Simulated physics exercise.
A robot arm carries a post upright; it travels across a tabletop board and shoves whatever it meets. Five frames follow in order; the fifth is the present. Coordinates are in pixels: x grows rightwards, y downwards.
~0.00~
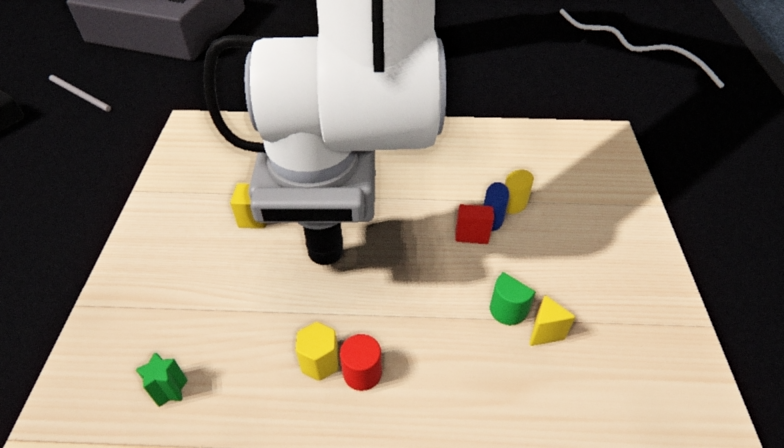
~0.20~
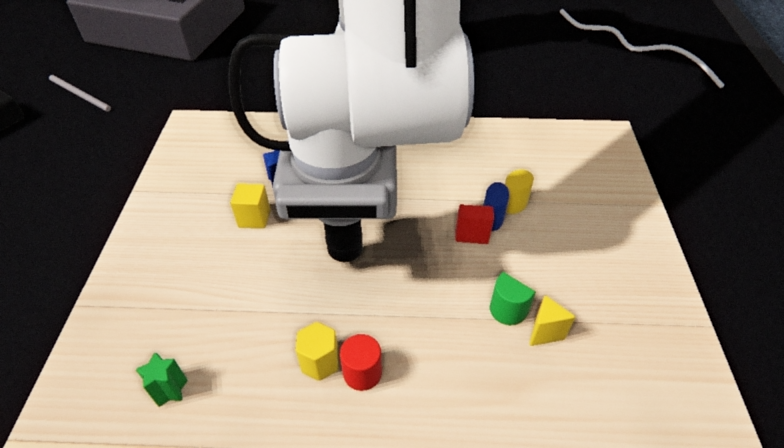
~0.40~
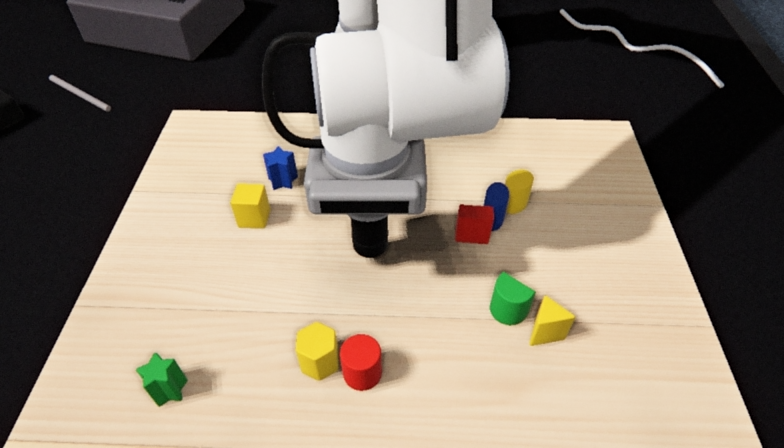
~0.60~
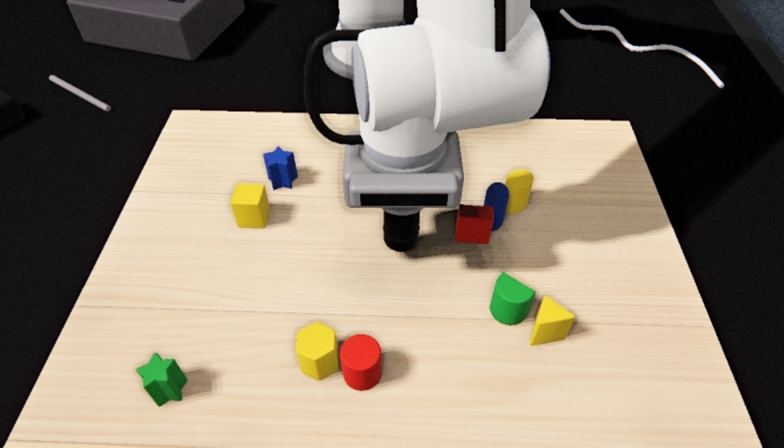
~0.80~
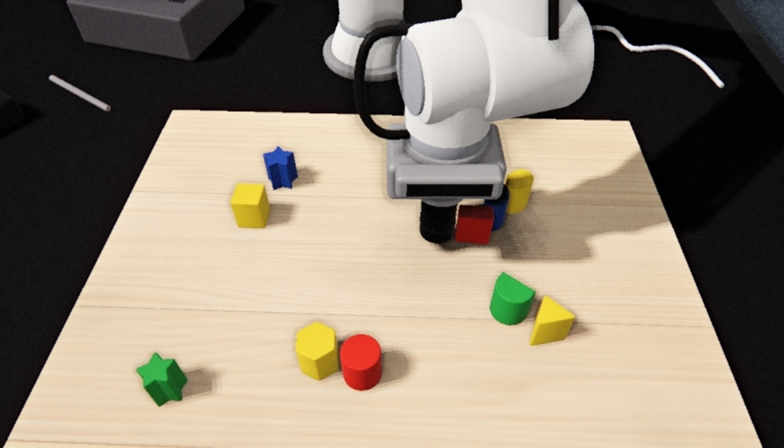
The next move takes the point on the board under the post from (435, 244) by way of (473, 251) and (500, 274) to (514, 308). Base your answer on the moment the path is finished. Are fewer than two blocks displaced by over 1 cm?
Final answer: No.
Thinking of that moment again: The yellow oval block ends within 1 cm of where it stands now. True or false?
That claim is true.
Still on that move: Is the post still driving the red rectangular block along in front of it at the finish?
Short answer: No.
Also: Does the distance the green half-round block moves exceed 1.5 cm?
Going by the path, yes.
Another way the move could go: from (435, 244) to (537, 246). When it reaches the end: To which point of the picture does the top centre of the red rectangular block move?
My estimate: (566, 204).
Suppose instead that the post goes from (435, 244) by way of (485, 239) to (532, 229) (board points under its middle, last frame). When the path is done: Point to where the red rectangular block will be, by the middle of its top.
It comes to (574, 211).
On the path given first. One third of the way, post at (476, 239); red rectangular block at (508, 213), turned 20° anticlockwise.
Two thirds of the way, post at (503, 264); red rectangular block at (514, 214), turned 45° anticlockwise.
At the end, post at (518, 296); red rectangular block at (514, 214), turned 45° anticlockwise; green half-round block at (517, 311), turned 15° anticlockwise; yellow oval block in place; yellow triangle in place.
